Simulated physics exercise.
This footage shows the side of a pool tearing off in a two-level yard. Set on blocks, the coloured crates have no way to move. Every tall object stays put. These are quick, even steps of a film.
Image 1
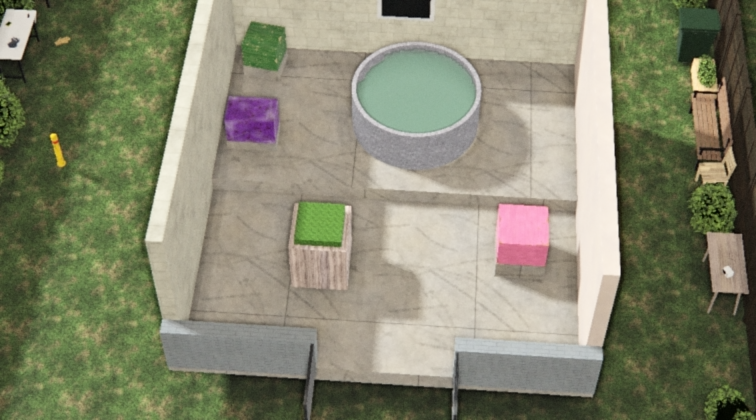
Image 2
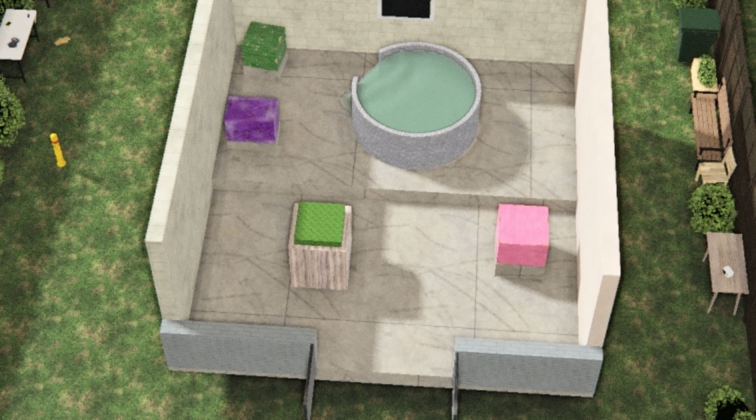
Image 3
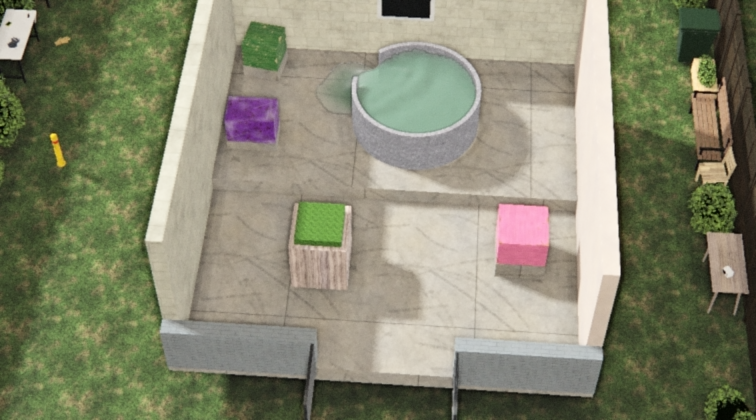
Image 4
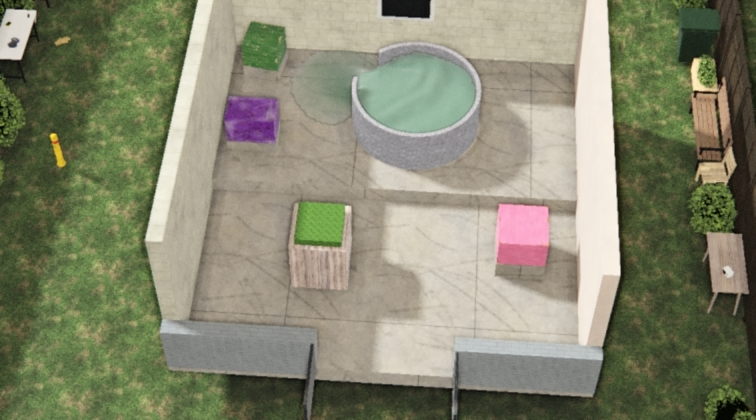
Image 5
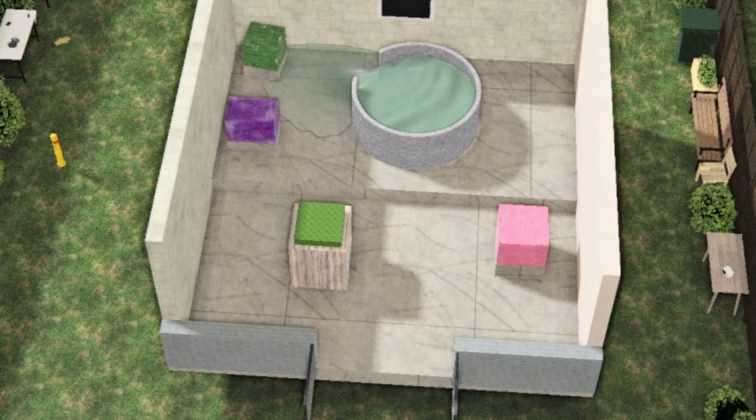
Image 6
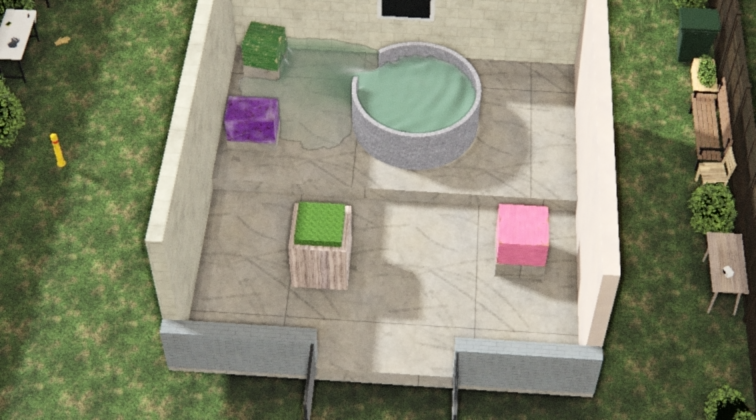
In this clip, a gap opens in the left side of a round grey pool in a walled yard, and greenish water pours out, spreading leftward across the paving toward the green and purple crates, which stay still.
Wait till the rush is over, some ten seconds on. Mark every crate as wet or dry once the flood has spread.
Green crate: Wet, pink crate: Dry, purple crate: Wet.
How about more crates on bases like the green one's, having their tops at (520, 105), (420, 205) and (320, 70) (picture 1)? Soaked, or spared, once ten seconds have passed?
As listed: Stays dry, stays dry, ends up wet.
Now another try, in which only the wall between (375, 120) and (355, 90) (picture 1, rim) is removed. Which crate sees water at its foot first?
The one in purple.
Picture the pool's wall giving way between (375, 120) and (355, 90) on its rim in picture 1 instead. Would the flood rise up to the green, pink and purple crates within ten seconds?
Result - green one is missed; pink one is missed; purple one is hit by the flood.
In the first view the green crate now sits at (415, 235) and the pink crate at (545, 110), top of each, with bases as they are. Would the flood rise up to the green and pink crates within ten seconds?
Outcome - green is not reached, pink is not reached.
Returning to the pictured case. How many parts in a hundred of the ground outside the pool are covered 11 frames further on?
I'd put it at roughly 20 per cent.
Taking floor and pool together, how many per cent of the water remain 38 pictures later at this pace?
About 100 per cent.
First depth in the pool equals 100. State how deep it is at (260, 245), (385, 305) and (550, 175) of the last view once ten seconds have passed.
Roughly 8, 6 and 4 per cent, in turn.
A moment on, water covers 15 % of the floor; the green crate water round its plinth, the pink crate not reached, the purple crate water round its plinth.
Next, water covers 20 % of the floor; the green crate water round its plinth, the pink crate not reached, the purple crate water round its plinth.
Then, water covers 50 % of the floor; the green crate water round its plinth, the pink crate not reached, the purple crate water round its plinth.
Later, water covers 85 % of the floor; the green crate water round its plinth, the pink crate water round its plinth, the purple crate water round its plinth.
In the end, water covers 100 % of the floor; the green crate was topped, the pink crate stayed above the water, the purple crate was topped.
